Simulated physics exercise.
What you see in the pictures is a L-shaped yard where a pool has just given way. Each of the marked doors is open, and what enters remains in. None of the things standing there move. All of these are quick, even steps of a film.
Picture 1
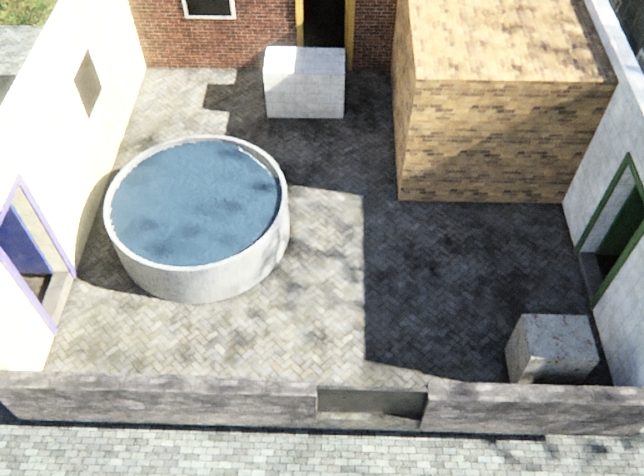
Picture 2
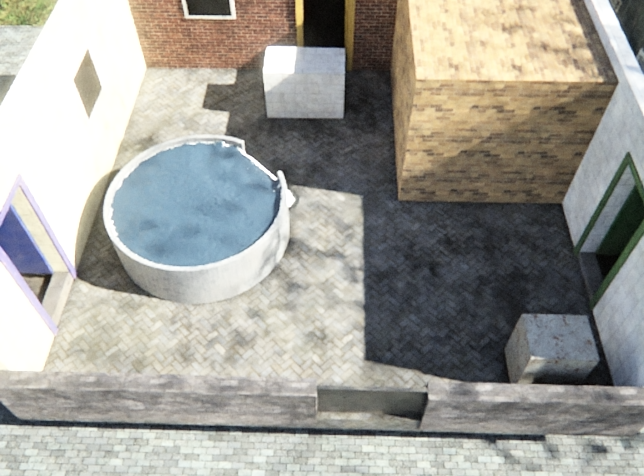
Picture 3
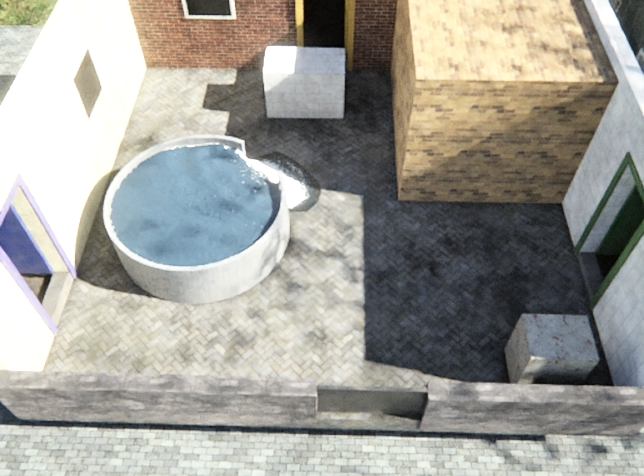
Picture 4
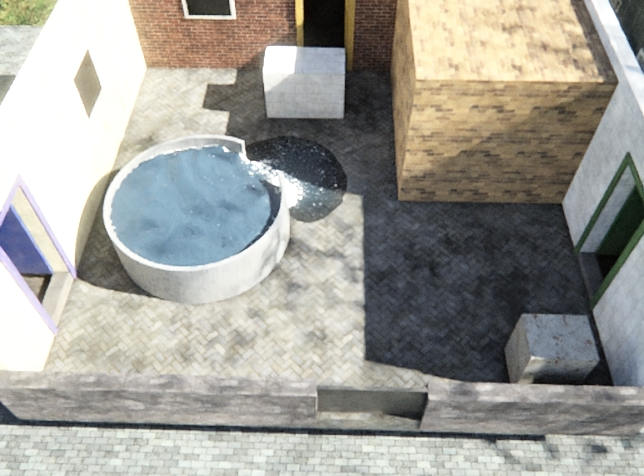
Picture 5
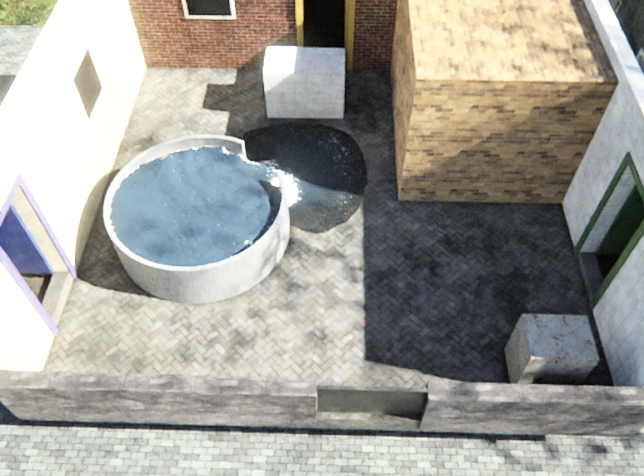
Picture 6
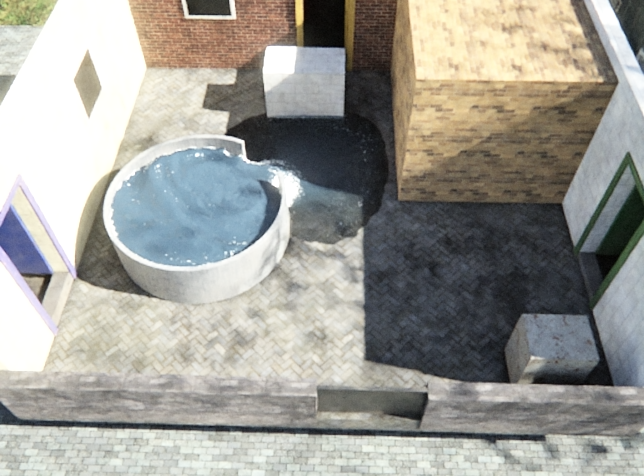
Water pouring through a gap in the round pool's far side, spreading in a dark, widening puddle across the paved yard.
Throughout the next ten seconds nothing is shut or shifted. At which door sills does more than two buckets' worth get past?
The blue door passes two buckets or less; the green door passes two buckets or less; the yellow door passes two buckets or less.
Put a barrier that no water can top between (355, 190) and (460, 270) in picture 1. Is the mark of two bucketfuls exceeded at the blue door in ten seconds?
Result - the blue door remains within bounds.
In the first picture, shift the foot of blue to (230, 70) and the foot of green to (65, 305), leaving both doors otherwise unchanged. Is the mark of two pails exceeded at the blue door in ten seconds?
Well, blue comes in under it, as far as I can tell.
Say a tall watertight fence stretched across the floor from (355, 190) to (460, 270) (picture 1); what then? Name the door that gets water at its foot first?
That's the yellow one.
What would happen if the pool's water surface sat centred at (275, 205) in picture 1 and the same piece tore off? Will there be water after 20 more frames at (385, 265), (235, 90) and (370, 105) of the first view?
I'd say swamped for the first, swamped for the second and swamped for the third.
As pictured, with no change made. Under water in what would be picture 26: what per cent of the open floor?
Close to 55 in a hundred, I think.
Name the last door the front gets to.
That's the one in blue.
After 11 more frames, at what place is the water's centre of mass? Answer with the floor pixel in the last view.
Somewhere around (252, 197) in the last view.
A moment on, water covers 20 % of the floor; the blue door not reached, the green door not reached, the yellow door not reached.
Next, water covers 30 % of the floor; the blue door not reached, the green door not reached, the yellow door wet at the sill, nothing in.
Then, water covers 55 % of the floor; the blue door not reached, the green door wet at the sill, nothing in, the yellow door under two buckets in.
Later, water covers 80 % of the floor; the blue door wet at the sill, nothing in, the green door wet at the sill, nothing in, the yellow door under two buckets in.
In the end, water covers 100 % of the floor; the blue door wet at the sill, nothing in, the green door wet at the sill, nothing in, the yellow door under two buckets in.
